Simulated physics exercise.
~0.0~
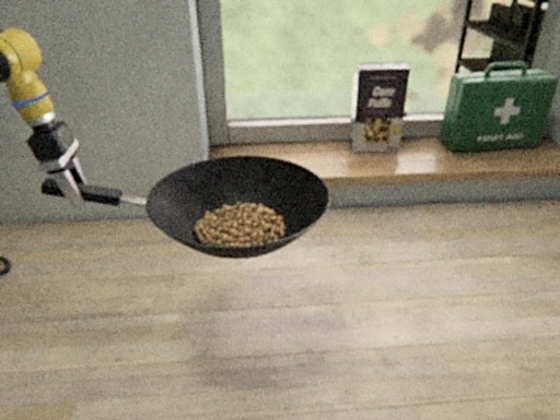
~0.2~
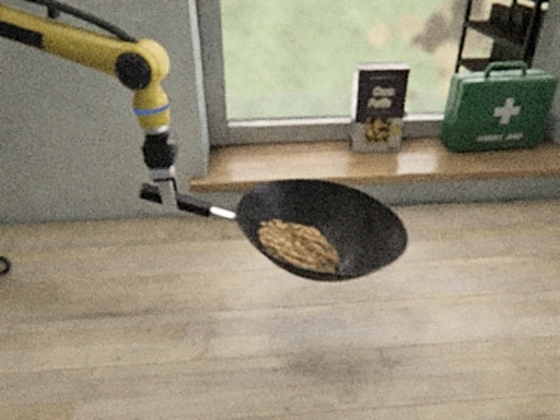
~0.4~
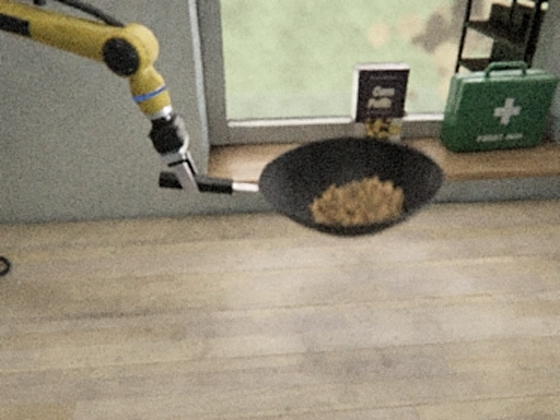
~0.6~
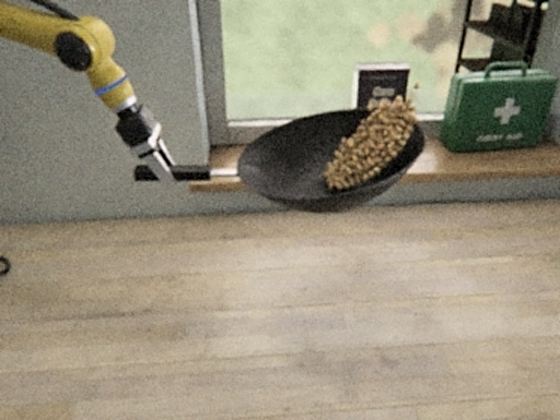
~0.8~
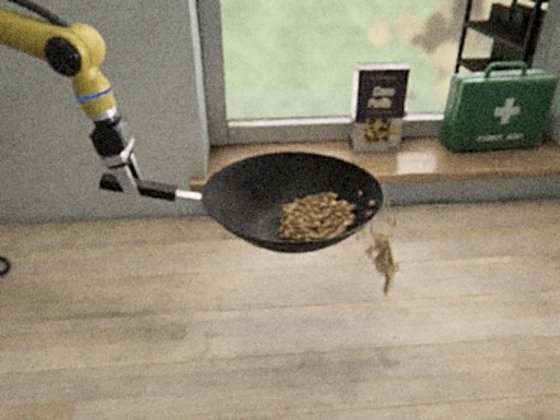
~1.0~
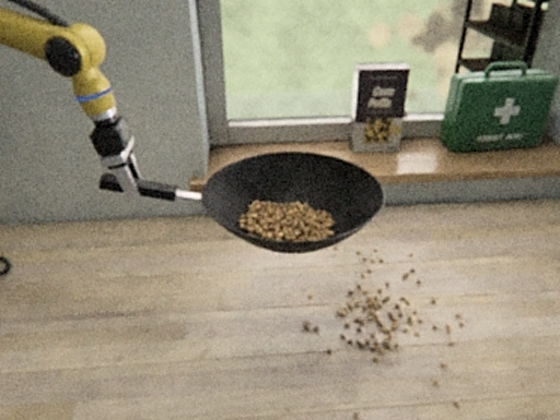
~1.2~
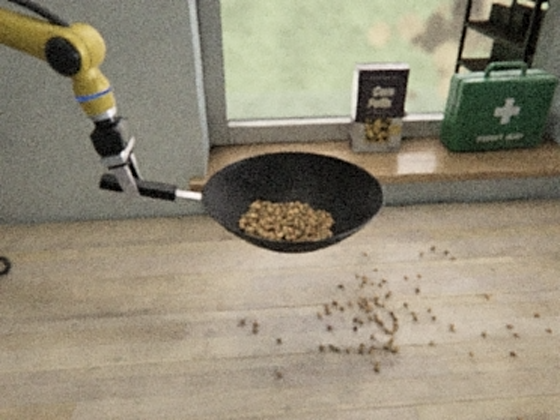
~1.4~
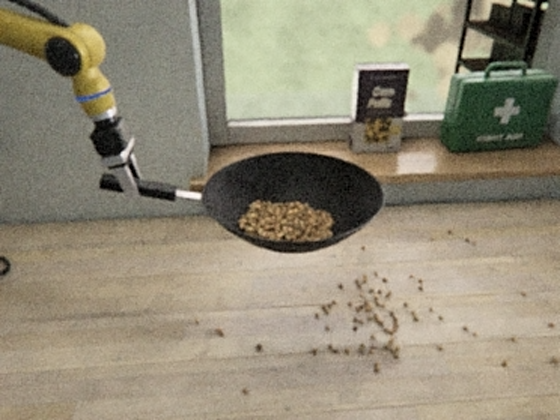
A robot arm tosses chickpeas in a black wok, spilling some across the wooden surface.
